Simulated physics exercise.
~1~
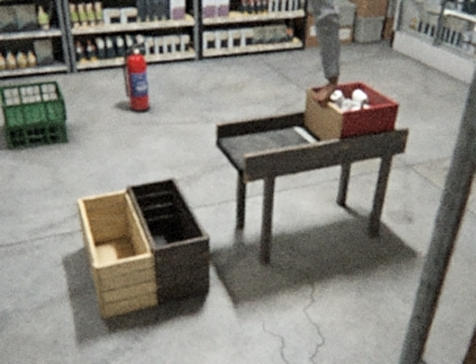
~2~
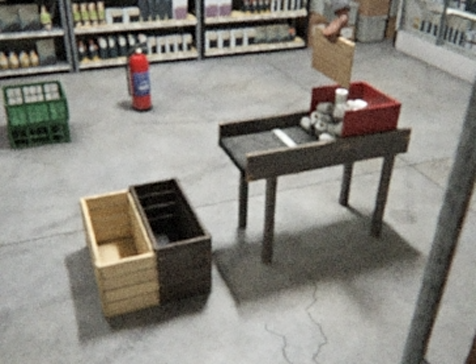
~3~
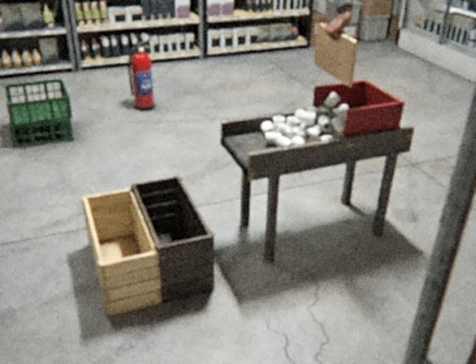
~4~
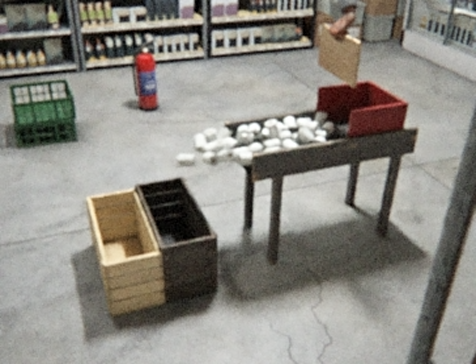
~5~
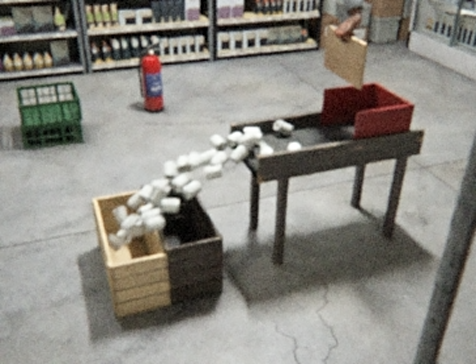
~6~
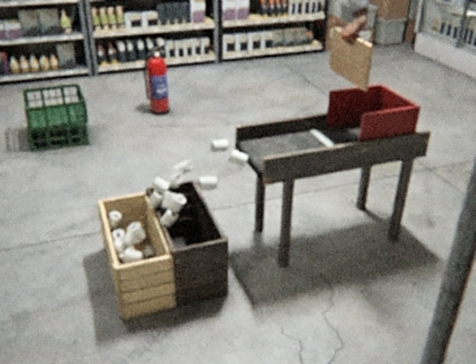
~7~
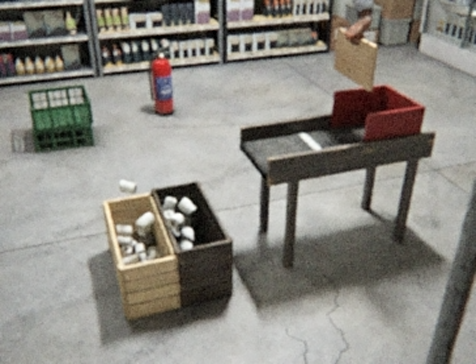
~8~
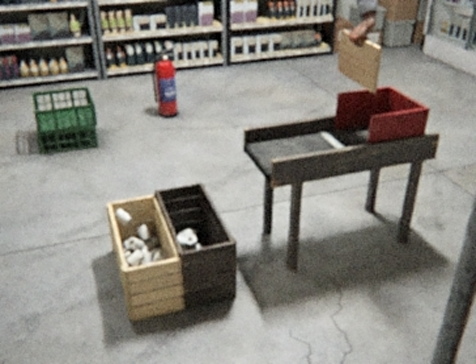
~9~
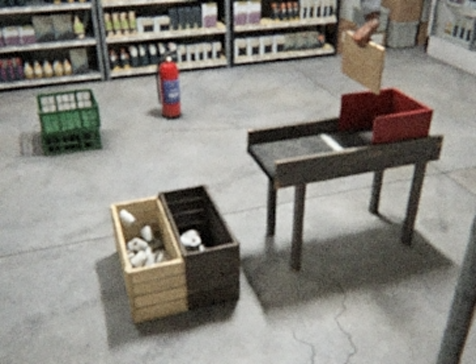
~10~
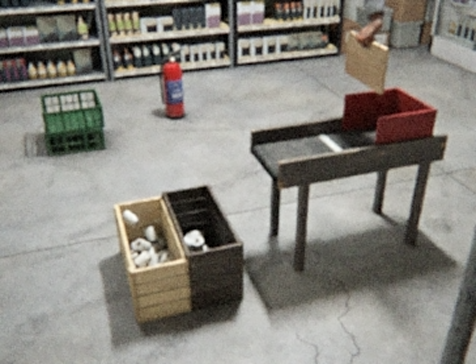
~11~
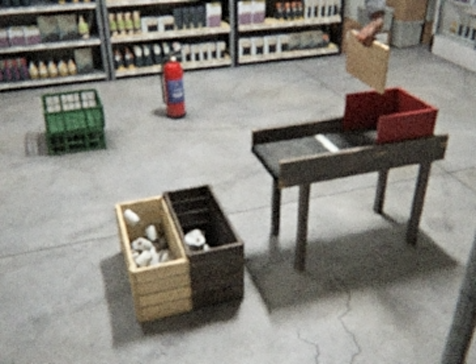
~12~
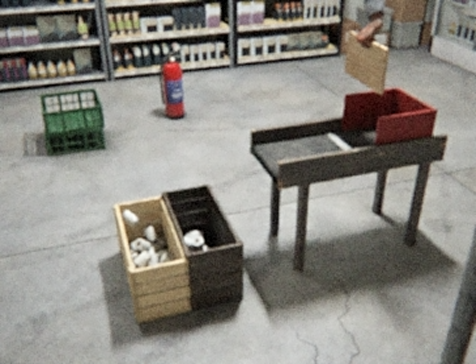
A hand lifts a wooden panel, and white rolls slide left off a table into two boxes.
